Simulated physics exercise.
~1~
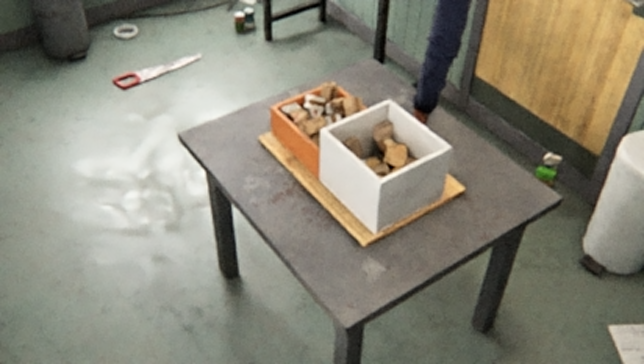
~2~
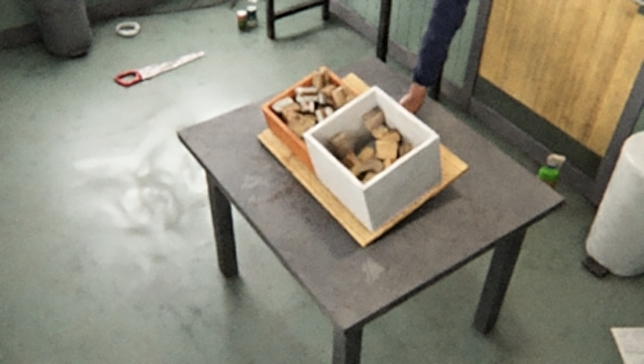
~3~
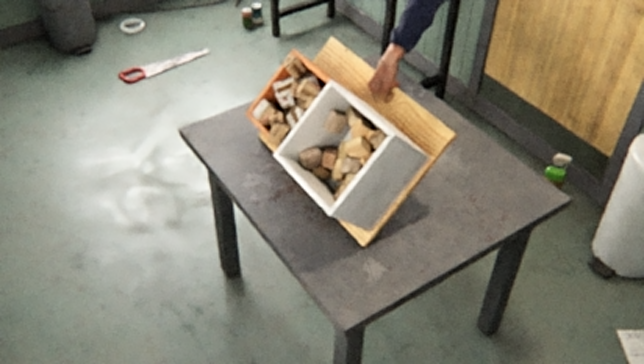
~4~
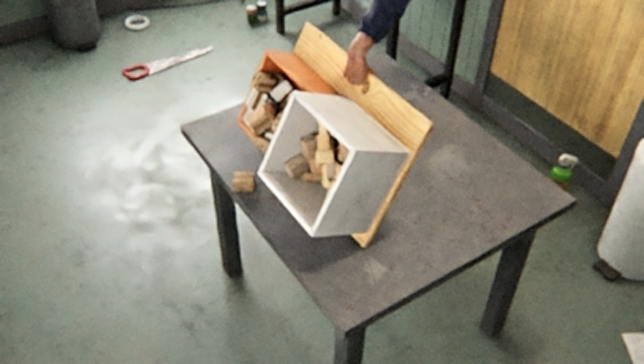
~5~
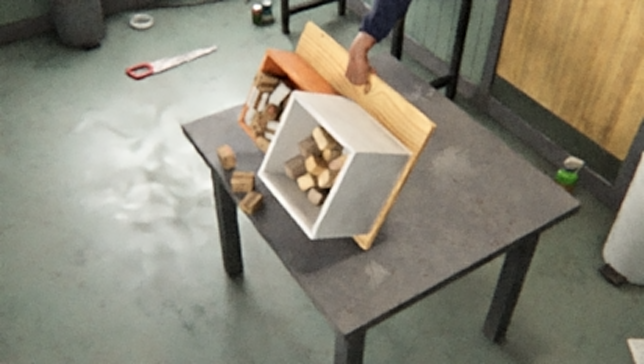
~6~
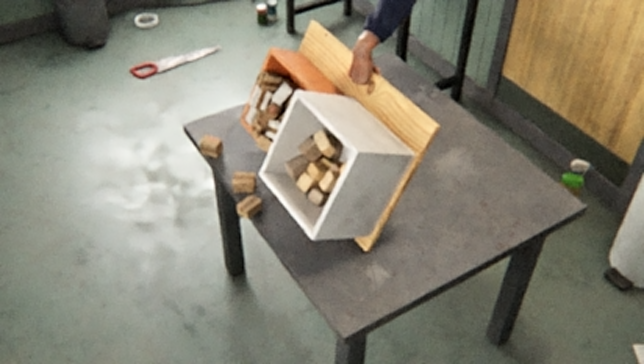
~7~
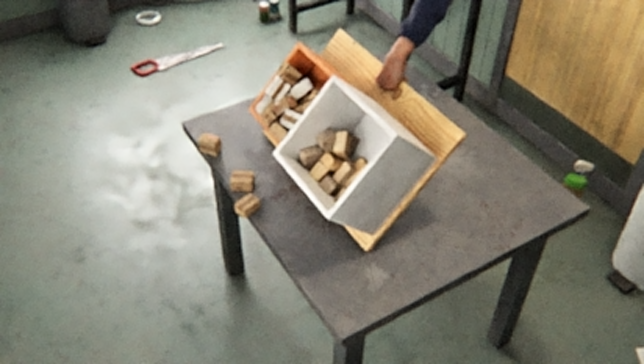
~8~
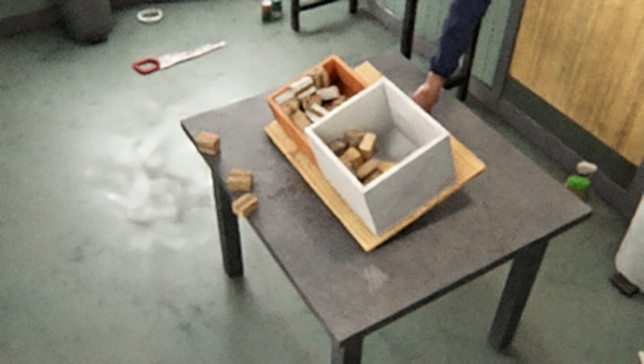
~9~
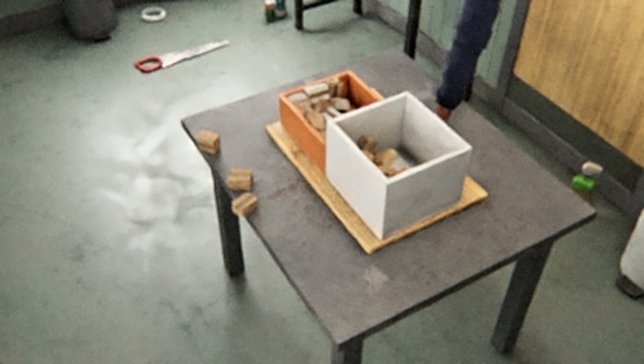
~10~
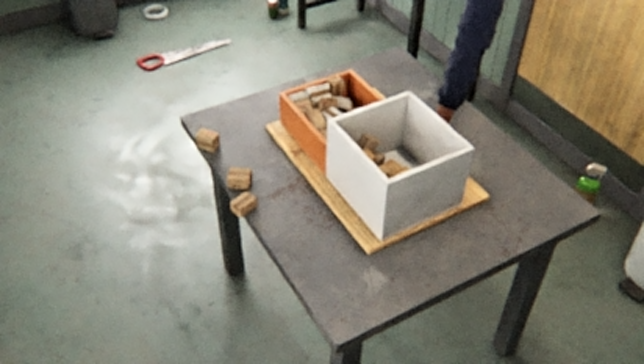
In a room with a green floor, a dark table holds a plywood board carrying a white basket and an orange basket, both filled with small brown blocks. A hand at the board's far right side lifts that edge, and the baskets tip steeply toward the left. The blocks slide and tumble inside, and a few spill from the orange basket onto the tabletop. The hand holds the board steeply tilted, then lowers it flat again. Three blocks remain lying near the table's left edge, while the rest stay in the baskets.
